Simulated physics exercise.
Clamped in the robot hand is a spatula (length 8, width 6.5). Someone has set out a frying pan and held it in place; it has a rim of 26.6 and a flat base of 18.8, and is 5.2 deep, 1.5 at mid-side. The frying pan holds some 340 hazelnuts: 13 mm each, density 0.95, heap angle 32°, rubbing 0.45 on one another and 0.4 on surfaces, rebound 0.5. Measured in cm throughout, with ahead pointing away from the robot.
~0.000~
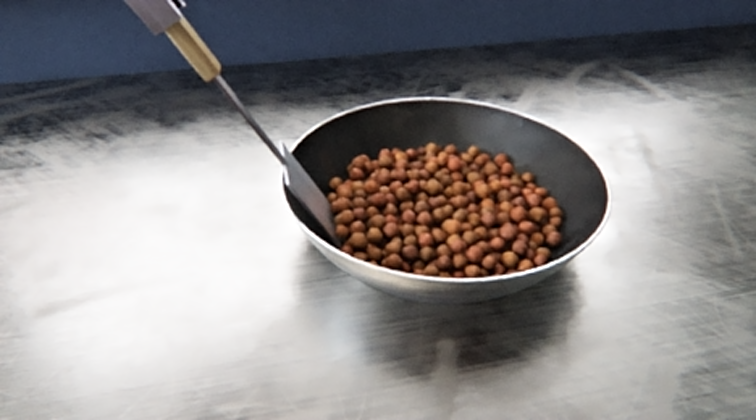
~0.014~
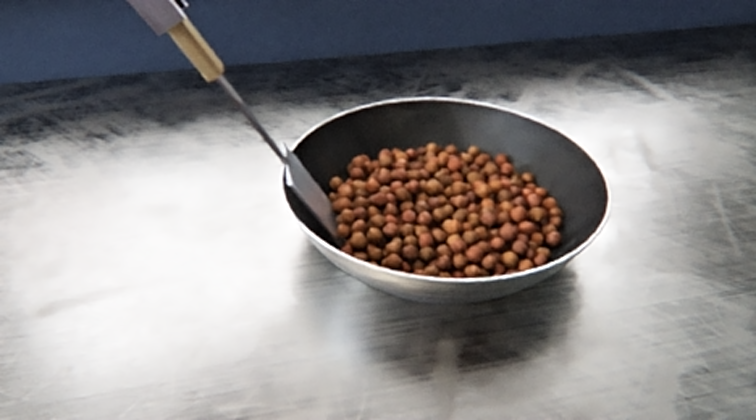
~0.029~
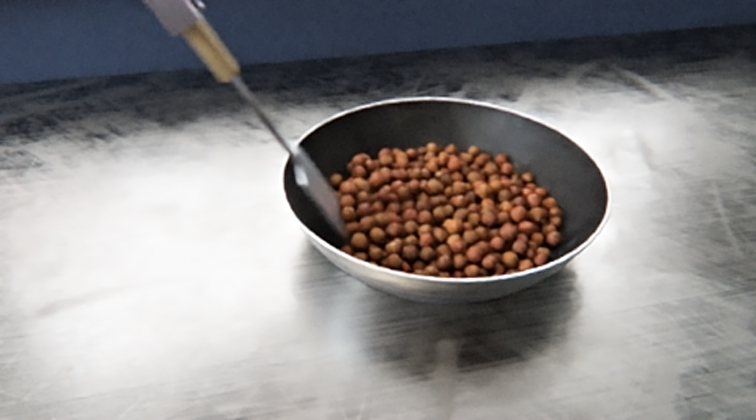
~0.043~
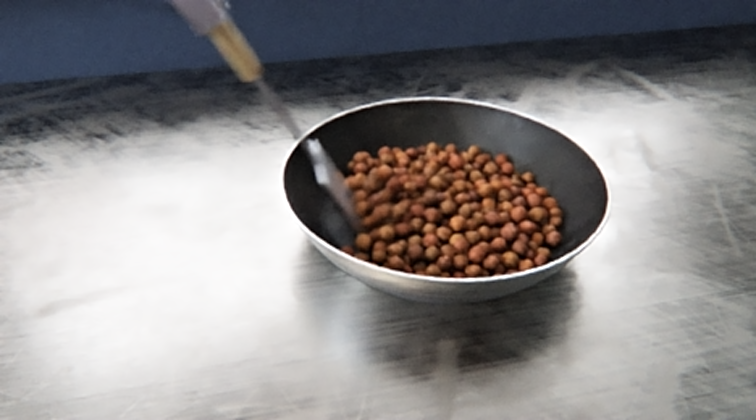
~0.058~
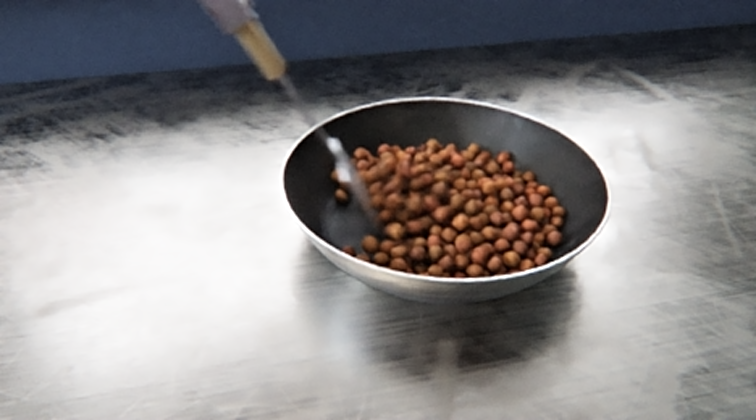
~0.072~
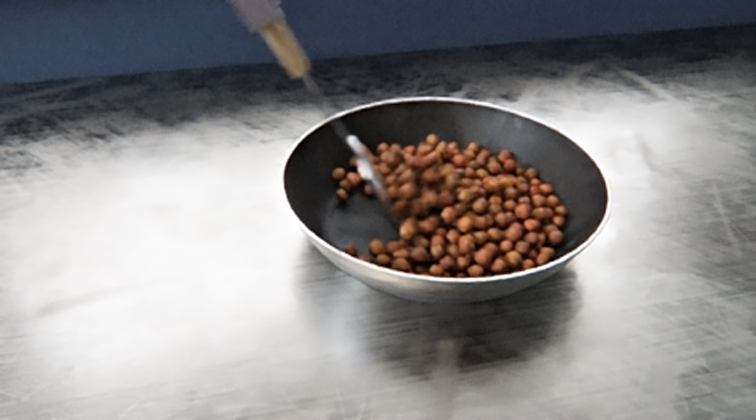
The footage shows a spatula resting at the left side of a dark frying pan filled with brown hazelnuts, then sweeping rightward through them, pushing and heaping the nuts while baring part of the pan's left side.
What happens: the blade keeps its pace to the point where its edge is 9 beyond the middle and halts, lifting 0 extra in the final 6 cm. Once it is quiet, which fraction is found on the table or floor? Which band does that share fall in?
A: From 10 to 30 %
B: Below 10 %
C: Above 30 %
(A) From 10 to 30 %.
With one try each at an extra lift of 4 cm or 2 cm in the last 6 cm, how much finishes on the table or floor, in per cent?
15 and 20 per cent.
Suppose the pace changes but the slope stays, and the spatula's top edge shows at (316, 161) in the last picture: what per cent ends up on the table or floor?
0 %.
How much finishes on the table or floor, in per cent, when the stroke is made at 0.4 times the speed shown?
0 %.
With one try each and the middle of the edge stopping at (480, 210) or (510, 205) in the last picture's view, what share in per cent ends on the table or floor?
Close to 0 and close to 5 per cent, respectively.
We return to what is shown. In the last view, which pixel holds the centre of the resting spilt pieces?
Near pixel (702, 186).
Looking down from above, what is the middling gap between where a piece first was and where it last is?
Roughly 3 cm.
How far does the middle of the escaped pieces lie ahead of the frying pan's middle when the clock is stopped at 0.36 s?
18 cm.
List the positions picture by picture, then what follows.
In the first picture, the spatula top edge at (283, 161), sloping 62°; upper third of the load around (432, 200), from x 335 to 555, top at y 150; 336 in the frying pan.
In the second picture, the spatula top edge at (286, 161), sloping 62°; upper third of the load around (432, 201), from x 335 to 555, top at y 150.
In the third picture, the spatula top edge at (298, 162), sloping 62°; upper third of the load around (429, 201), from x 335 to 555, top at y 150.
In the fourth picture, the spatula top edge at (318, 160), sloping 62°; upper third of the load around (431, 199), from x 340 to 555, top at y 150.
In the fifth picture, the spatula top edge at (338, 158), sloping 62°; upper third of the load around (433, 191), from x 340 to 560, top at y 145.
In the sixth picture, the spatula top edge at (359, 156), sloping 62°; upper third of the load around (435, 186), from x 340 to 560, top at y 140; 336 in the frying pan.
After 0.11 s, sloping 62°, highest piece 7 above the table; 336 in the frying pan.
After 0.14 s, sloping 62°, highest piece 8 above the table; 336 in the frying pan.
After 0.36 s, sloping 62°, highest piece 17 above the table; 279 in the frying pan, 29 on the table or floor, 28 on the blade or in flight.
After 1.41 s, sloping 62°, highest piece 5 above the table; 279 in the frying pan, 57 on the table or floor.
In the end, 279 in the frying pan, 57 on the table or floor. That is 17 % on the table or floor.
